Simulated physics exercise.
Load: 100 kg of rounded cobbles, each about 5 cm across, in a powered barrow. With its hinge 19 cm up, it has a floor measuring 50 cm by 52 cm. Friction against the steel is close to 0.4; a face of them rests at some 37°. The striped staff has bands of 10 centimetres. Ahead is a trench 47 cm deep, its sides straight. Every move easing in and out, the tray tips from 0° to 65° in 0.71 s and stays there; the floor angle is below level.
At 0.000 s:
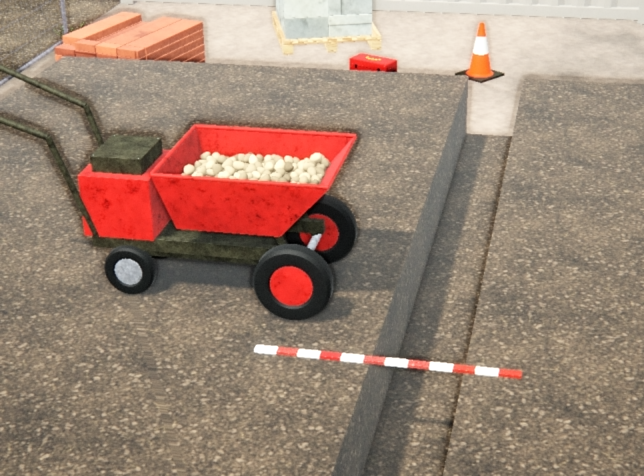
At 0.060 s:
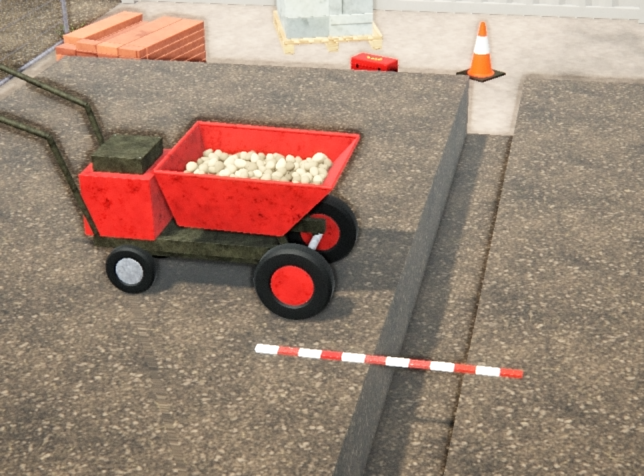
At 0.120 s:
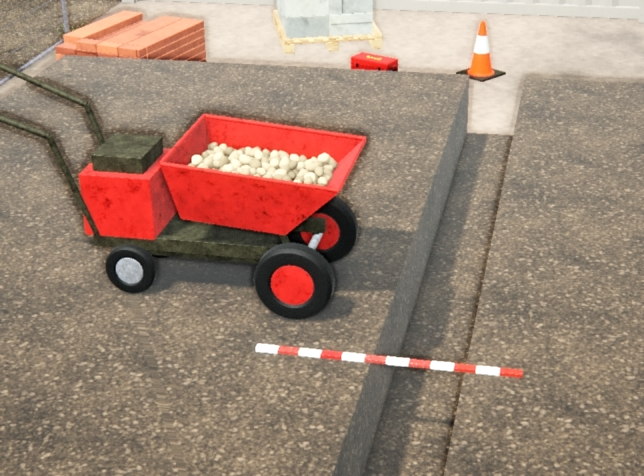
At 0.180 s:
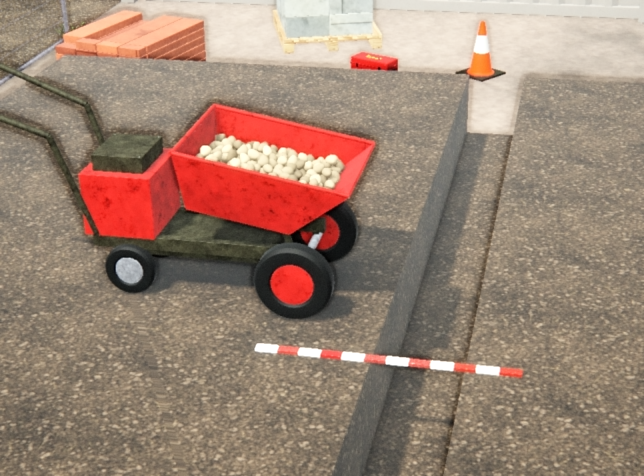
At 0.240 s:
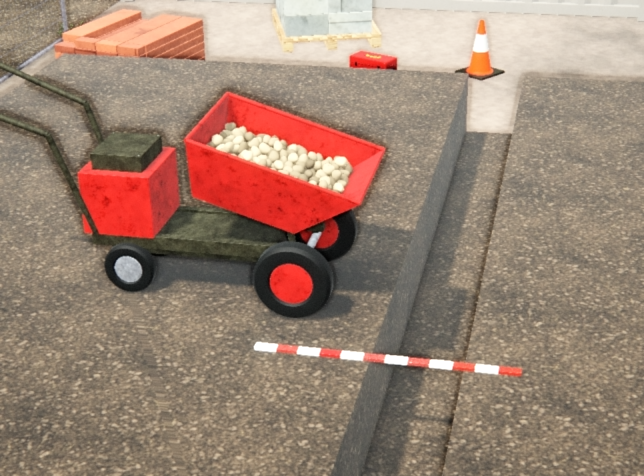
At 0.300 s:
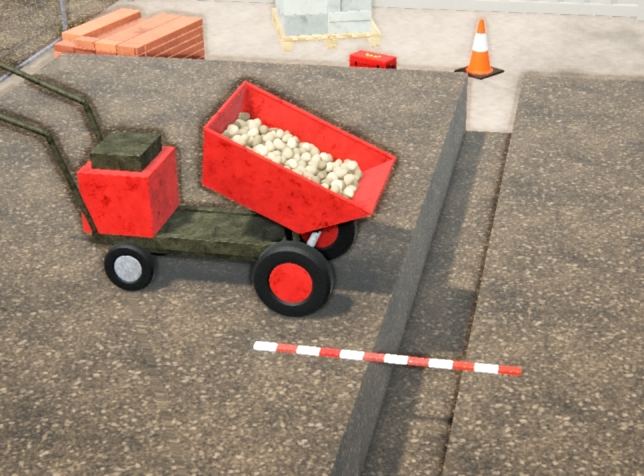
The red tray of a powered barrow tilts steadily down toward the right, carrying pale stones.
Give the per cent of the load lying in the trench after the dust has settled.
Close to 74 in every hundred.
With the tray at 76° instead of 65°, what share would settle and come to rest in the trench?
With that change, near 80 per cent.
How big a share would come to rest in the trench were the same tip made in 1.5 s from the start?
I'd put it at some 95 in a hundred.
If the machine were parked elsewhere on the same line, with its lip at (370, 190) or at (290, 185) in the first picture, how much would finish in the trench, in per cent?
Around 35 and then 100 percent.
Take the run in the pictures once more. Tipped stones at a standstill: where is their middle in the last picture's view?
Resting centre: About (456, 370).
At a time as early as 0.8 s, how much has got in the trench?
I'd say near 15 per cent at that time.
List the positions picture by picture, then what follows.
Lip at (328, 188), floor tilted 0°, highest stones at (272, 165), in the first picture.
Lip at (332, 188), floor tilted 1°, highest stones at (269, 164); the stones move at 0.3 m/s on average, in the second picture.
The tray is at 5°, its lip at (339, 191); the top of the load is at (237, 157); the stones move at 0.6 m/s on average, in the third picture.
The tray is at 10°, its lip at (349, 196); the top of the load is at (236, 149); the stones move at 0.8 m/s on average, in the fourth picture.
The tray is at 17°, its lip at (360, 203); the top of the load is at (238, 137); the stones move at 1.0 m/s on average, in the fifth picture.
Lip at (372, 213), floor tilted 25°, highest stones at (248, 129); the stones move at 1.1 m/s on average, in the sixth picture.
After 0.5 s the floor is at 55°; 100 % in the tray; the foremost stones are at (390, 225).
After 0.8 s the floor is at 65°; 86 % in the tray, 14 % in the trench; the foremost stones are at (463, 274).
After 1.2 s the floor is at 65°; 32 % in the tray, 43 % in the trench, 25 % past the trench; the foremost stones are at (587, 303).
After 3.1 s the floor is at 65°; 0 % in the tray, 74 % in the trench, 26 % past the trench; the foremost stones are past the picture's edge.
